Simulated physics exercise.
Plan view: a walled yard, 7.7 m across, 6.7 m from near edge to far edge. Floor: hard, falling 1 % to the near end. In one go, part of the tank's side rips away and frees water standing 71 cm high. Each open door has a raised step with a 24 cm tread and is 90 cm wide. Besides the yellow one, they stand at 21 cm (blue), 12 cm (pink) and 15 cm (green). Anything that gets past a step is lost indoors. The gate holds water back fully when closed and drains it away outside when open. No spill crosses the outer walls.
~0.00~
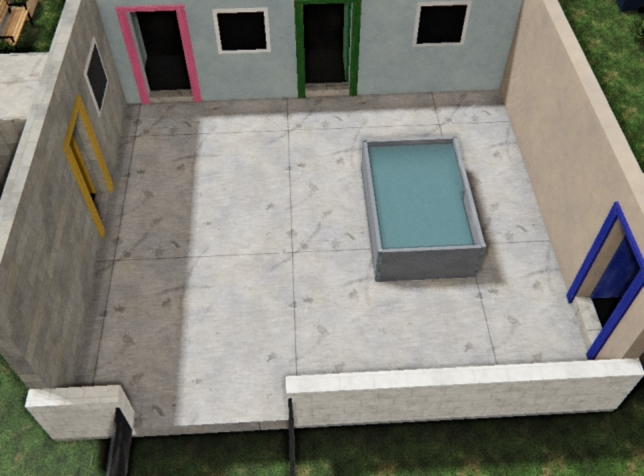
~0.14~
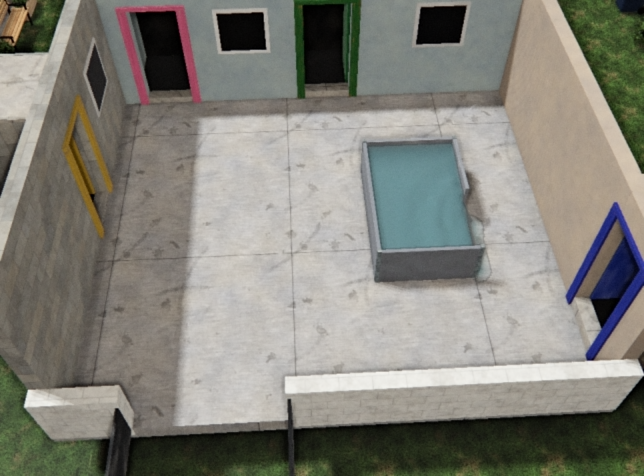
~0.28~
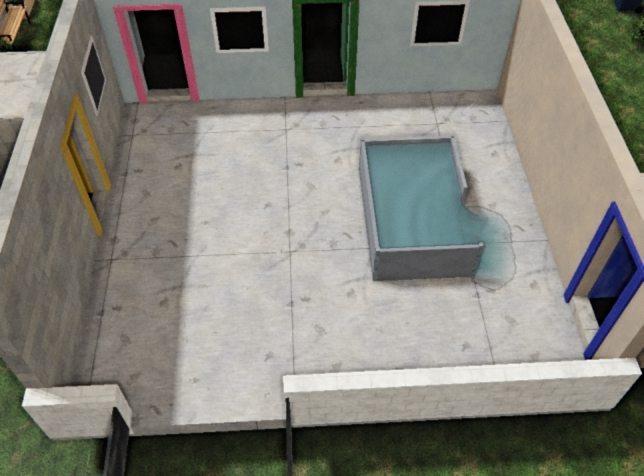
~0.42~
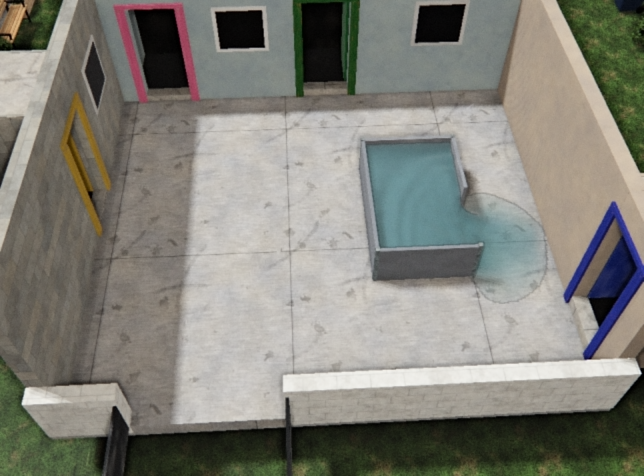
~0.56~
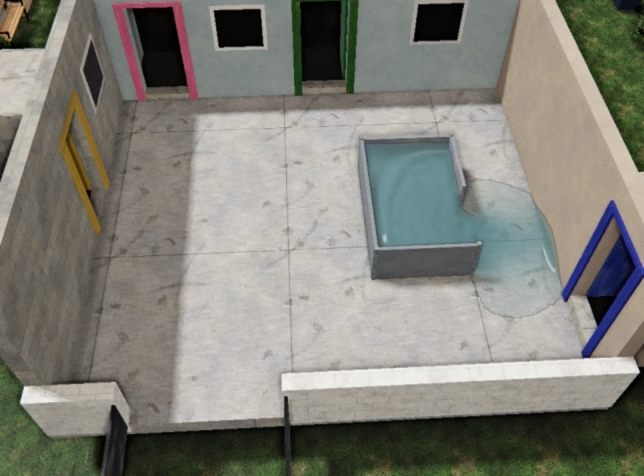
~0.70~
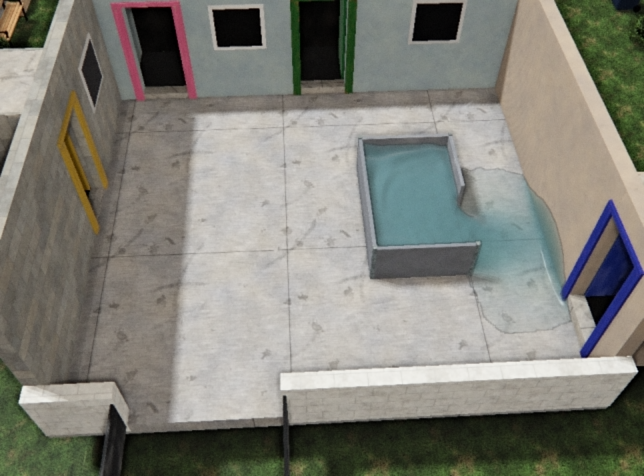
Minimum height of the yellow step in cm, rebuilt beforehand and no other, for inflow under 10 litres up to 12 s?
6.5 cm.
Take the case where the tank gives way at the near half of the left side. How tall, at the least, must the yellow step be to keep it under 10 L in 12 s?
Close to 16 cm at the least.
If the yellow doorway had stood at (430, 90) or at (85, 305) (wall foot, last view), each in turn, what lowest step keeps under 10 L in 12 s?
Roughly 14.0 cm for the first and 8.5 cm for the second.
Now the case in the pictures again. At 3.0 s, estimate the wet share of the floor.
Approximately 35 % of it.
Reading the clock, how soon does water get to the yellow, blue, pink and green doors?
Yellow at 6.0 seconds, blue at 0.8 seconds, pink at 5.0 seconds, green at 3.2 seconds.
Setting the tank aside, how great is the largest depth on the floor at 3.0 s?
It gets to close to 34 centimetres there.
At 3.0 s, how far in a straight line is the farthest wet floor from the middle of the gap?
Roughly 4.4 metres.
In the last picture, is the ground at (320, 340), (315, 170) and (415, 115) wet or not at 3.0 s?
In order: Soaked, untouched, soaked.
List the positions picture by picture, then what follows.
The tank at (420, 193) is whole and still, 71 cm deep; the yellow door at (91, 172) is dry, in the first frame.
Water pours out at (468, 236) and has run 0.3 m, to (479, 225); about 10 cm deep outside, 71 cm at the back, in the second frame.
The gap is at (465, 237), the front 0.8 m out at (506, 231); the back of the tank holds 71 cm, in the third frame.
Water pours out at (465, 237) and has run 1.4 m, to (541, 241); about 9 cm deep outside, 68 cm at the back, in the fourth frame.
The front is at (562, 289), 1.5 m from the gap at (463, 236); 3.4 m2 of floor is wet, 60 cm left at the back, in the fifth frame.
The gap is at (462, 235), the front 1.7 m out at (569, 314); the back of the tank holds 60 cm; the yellow door at (85, 169), 6.3 m from the gap, is still 6.3 m from the nearest water, in the sixth frame.
After 1.4 s water covers 10 % of the floor, deepest (48 cm) near (540, 248); it has not reached the yellow door.
After 3.0 s water covers 35 % of the floor, deepest (34 cm) near (573, 386); it has not reached the yellow door.
After 12.0 s water covers 95 % of the floor, deepest (12 cm) near (63, 412); 6 cm at the yellow door, 14 litres in over its 6 cm step.
At the yellow door as built, the water arrived by 6.1 s and peaked near 10 cm at 8.6 s.
With a step of 6 cm, 14 litres would have come in within the 12 s; with 8 cm, 4 litres. So under 10 litres takes about 6.5 cm.
